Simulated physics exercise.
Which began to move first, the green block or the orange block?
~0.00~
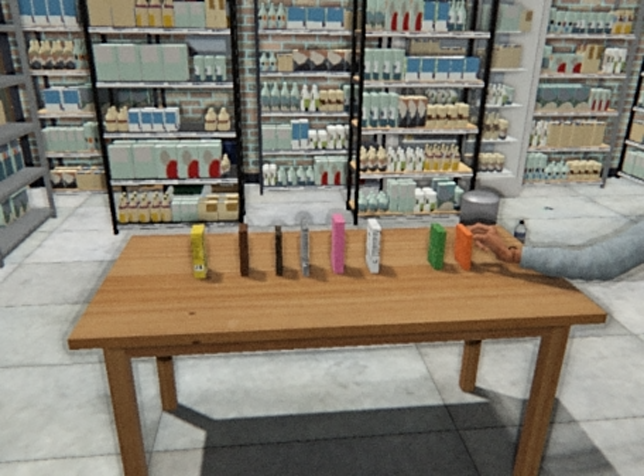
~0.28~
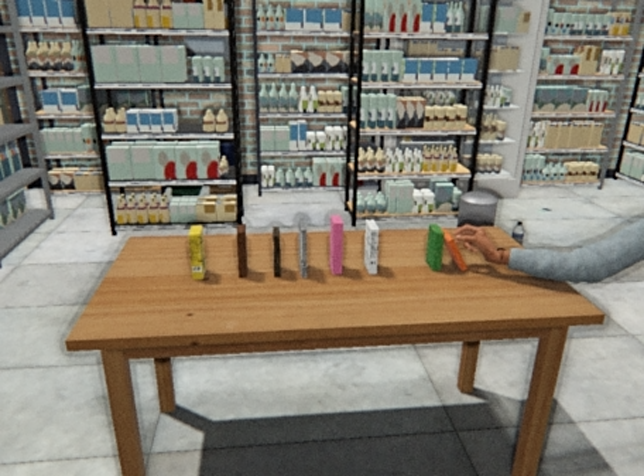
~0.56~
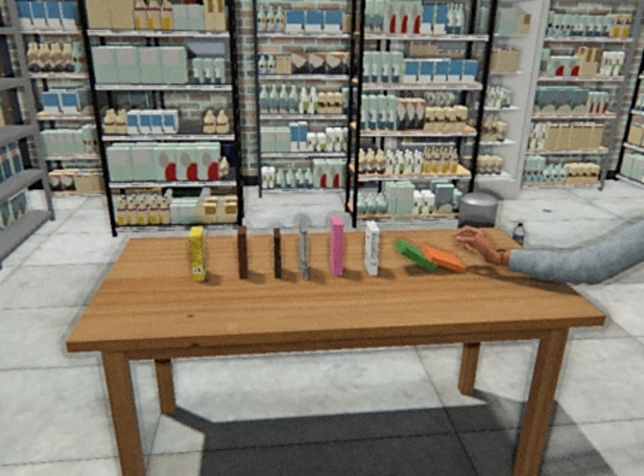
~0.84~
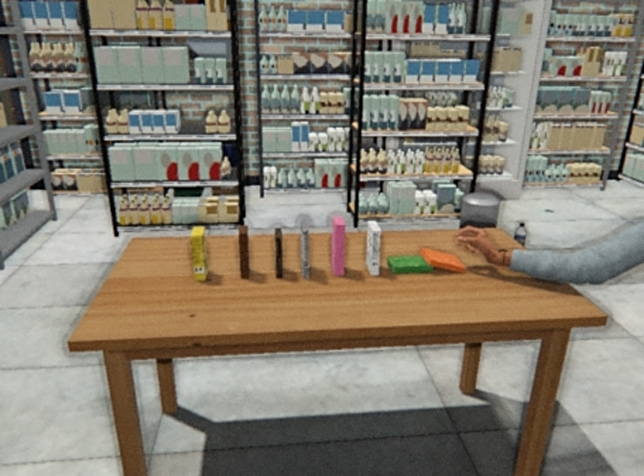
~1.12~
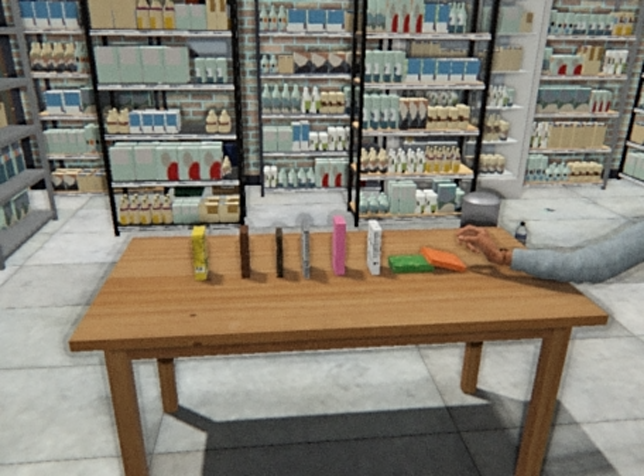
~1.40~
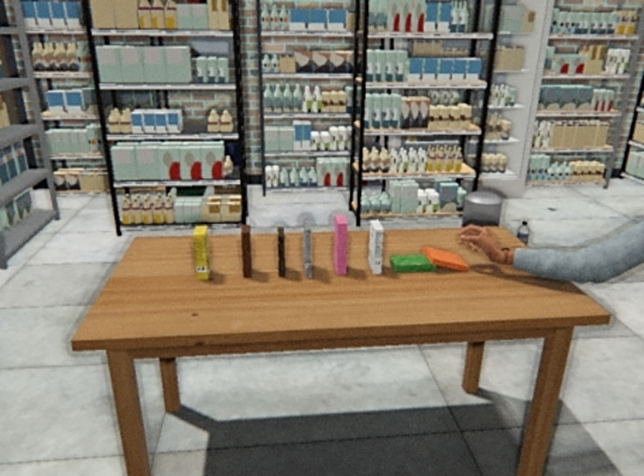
The orange block began to move first, leaning over beside the hand while the green block was still upright.
A hand at the right of a wooden table tipped the orange block leftward into the green one, which toppled too, and both ended up lying flat while the white, pink, grey, black, brown and yellow pieces stayed standing.
